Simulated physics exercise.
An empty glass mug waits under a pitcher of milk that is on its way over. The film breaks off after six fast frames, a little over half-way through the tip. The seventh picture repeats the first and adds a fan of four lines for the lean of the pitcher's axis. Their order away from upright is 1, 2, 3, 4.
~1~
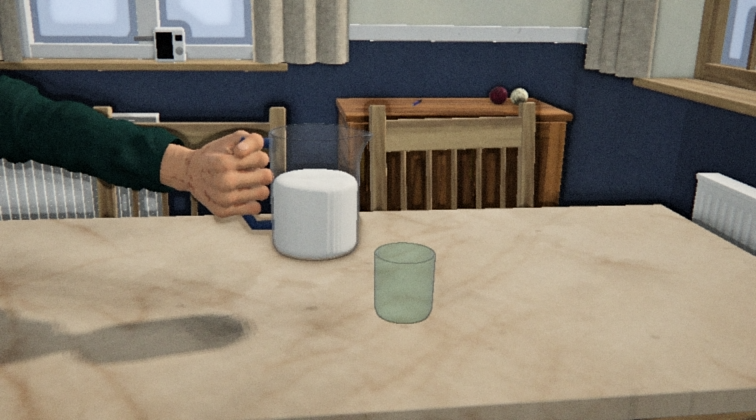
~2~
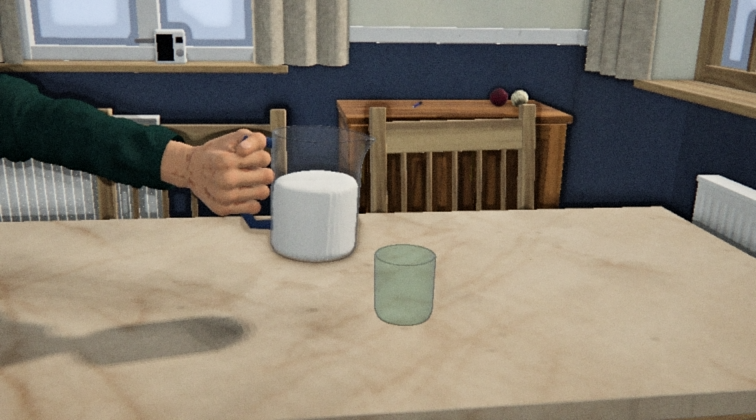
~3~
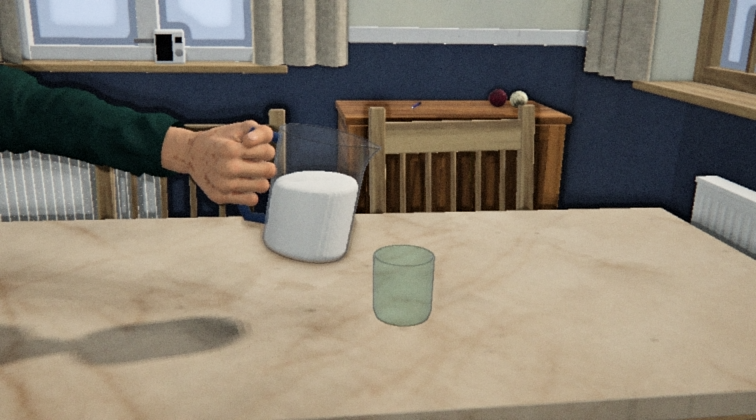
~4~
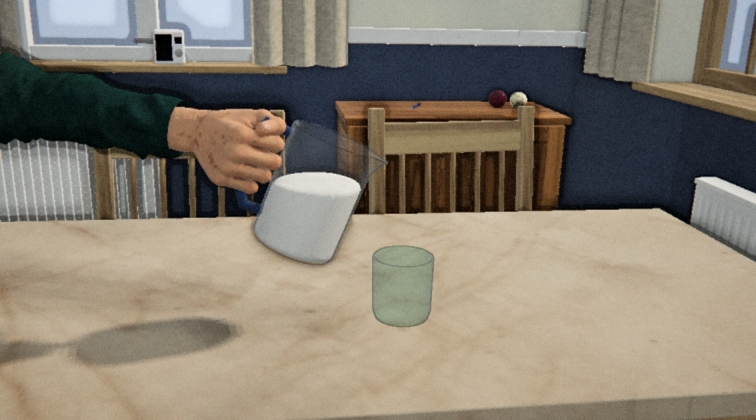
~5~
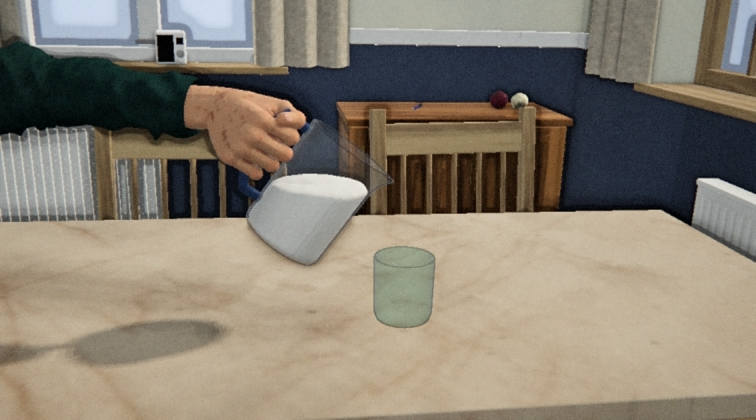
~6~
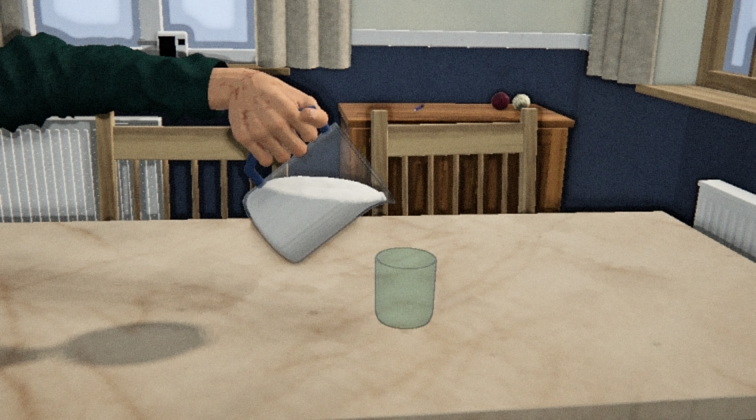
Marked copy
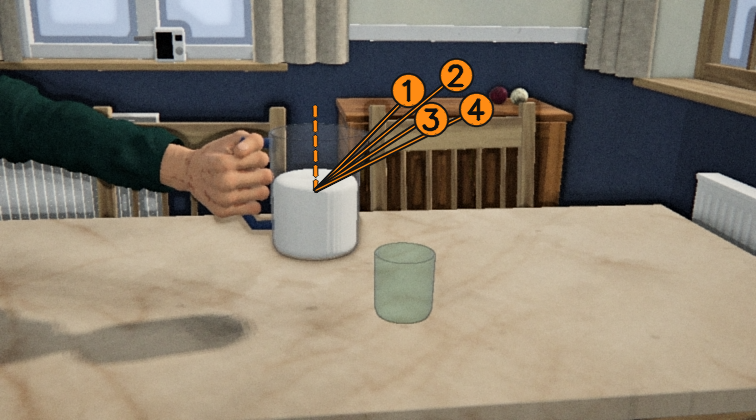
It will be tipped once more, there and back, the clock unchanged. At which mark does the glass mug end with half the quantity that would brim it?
4 is best.
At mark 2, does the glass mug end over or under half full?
Under half.
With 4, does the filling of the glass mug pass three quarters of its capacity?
No.
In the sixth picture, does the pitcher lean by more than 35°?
Yes.
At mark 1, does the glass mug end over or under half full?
Under half.
On the marked copy, 1 at (398, 105); 2 at (442, 86); 3 at (415, 126); 4 at (461, 117).
Choosing 1, the glass mug ends with about 1 % of what it can hold.
Choosing 2, the glass mug ends with about 10 % of what it can hold.
Choosing 3, the glass mug ends with about 25 % of what it can hold.
Choosing 4, the glass mug ends with about 48 % of what it can hold.
